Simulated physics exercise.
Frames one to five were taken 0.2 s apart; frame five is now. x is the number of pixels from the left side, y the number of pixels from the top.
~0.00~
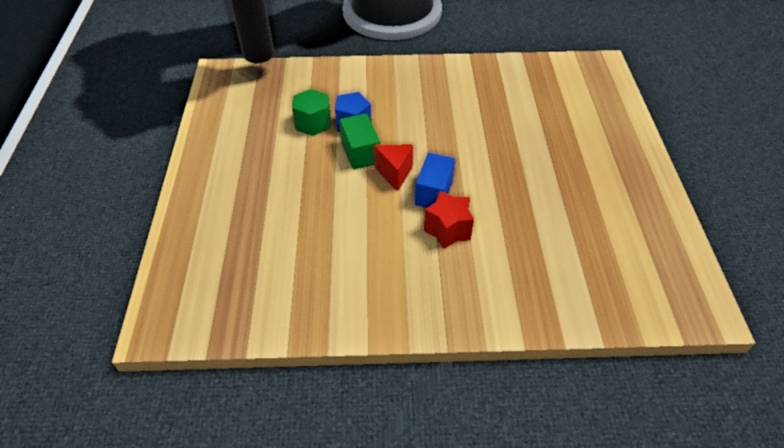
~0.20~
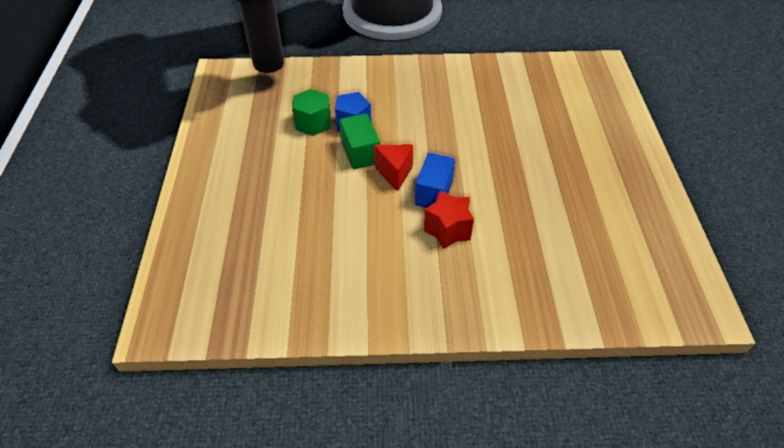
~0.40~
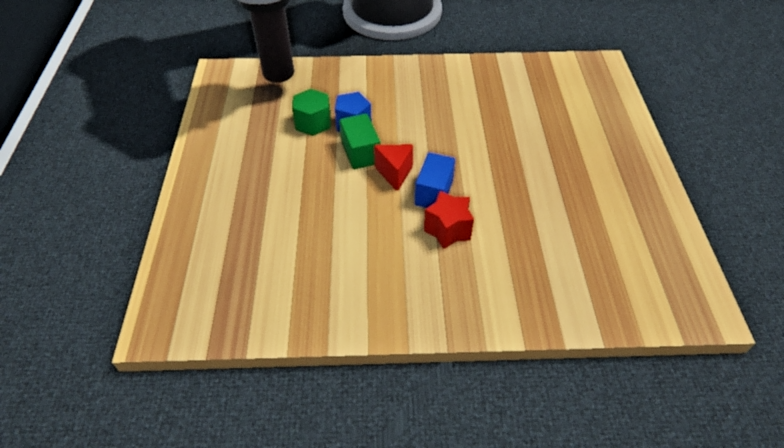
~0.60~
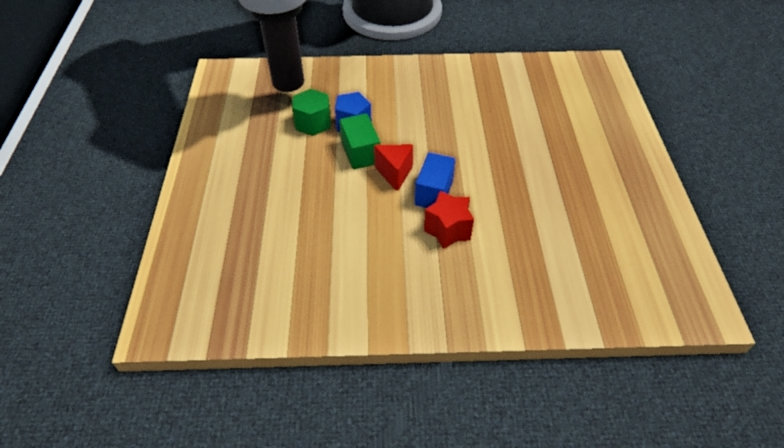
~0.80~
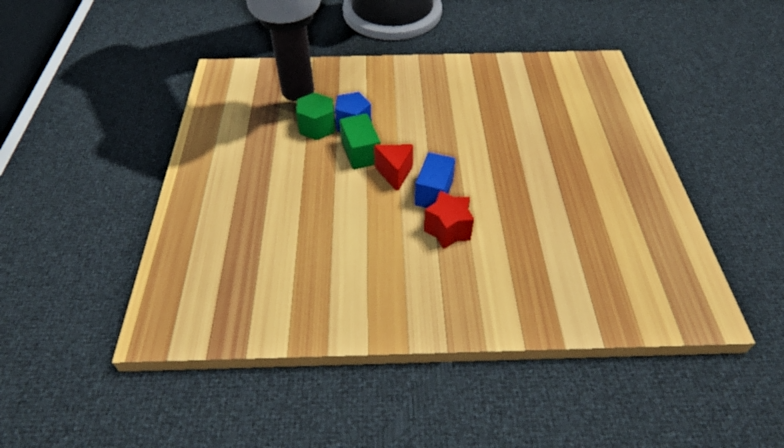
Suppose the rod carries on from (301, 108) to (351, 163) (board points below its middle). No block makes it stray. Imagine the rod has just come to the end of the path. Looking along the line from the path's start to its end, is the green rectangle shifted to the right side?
No
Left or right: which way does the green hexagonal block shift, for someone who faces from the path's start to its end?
Goes right.
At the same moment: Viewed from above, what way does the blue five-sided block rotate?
It makes a counterclockwise turn.
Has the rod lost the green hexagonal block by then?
Answer: No.
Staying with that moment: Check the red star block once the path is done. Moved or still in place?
Once the rod is done, the red star block remains in the old spot.
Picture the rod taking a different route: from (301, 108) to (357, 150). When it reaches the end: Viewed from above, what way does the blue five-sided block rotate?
That block twists counter-clockwise.
The first path, step by step. One third of the way, rod at (314, 110); green hexagonal block at (328, 124); blue five-sided block at (357, 103), turned 25° anticlockwise; green rectangle at (364, 130), turned 10° clockwise.
Two thirds of the way, rod at (331, 128); green hexagonal block at (341, 146); blue five-sided block at (357, 103), turned 25° anticlockwise; green rectangle at (374, 132); red triangular block at (396, 154).
At the end, rod at (350, 147); green hexagonal block at (350, 168), turned 35° clockwise; blue five-sided block at (357, 103), turned 25° anticlockwise; green rectangle at (380, 132); red triangular block at (397, 155), turned 15° anticlockwise; red star block unmoved.
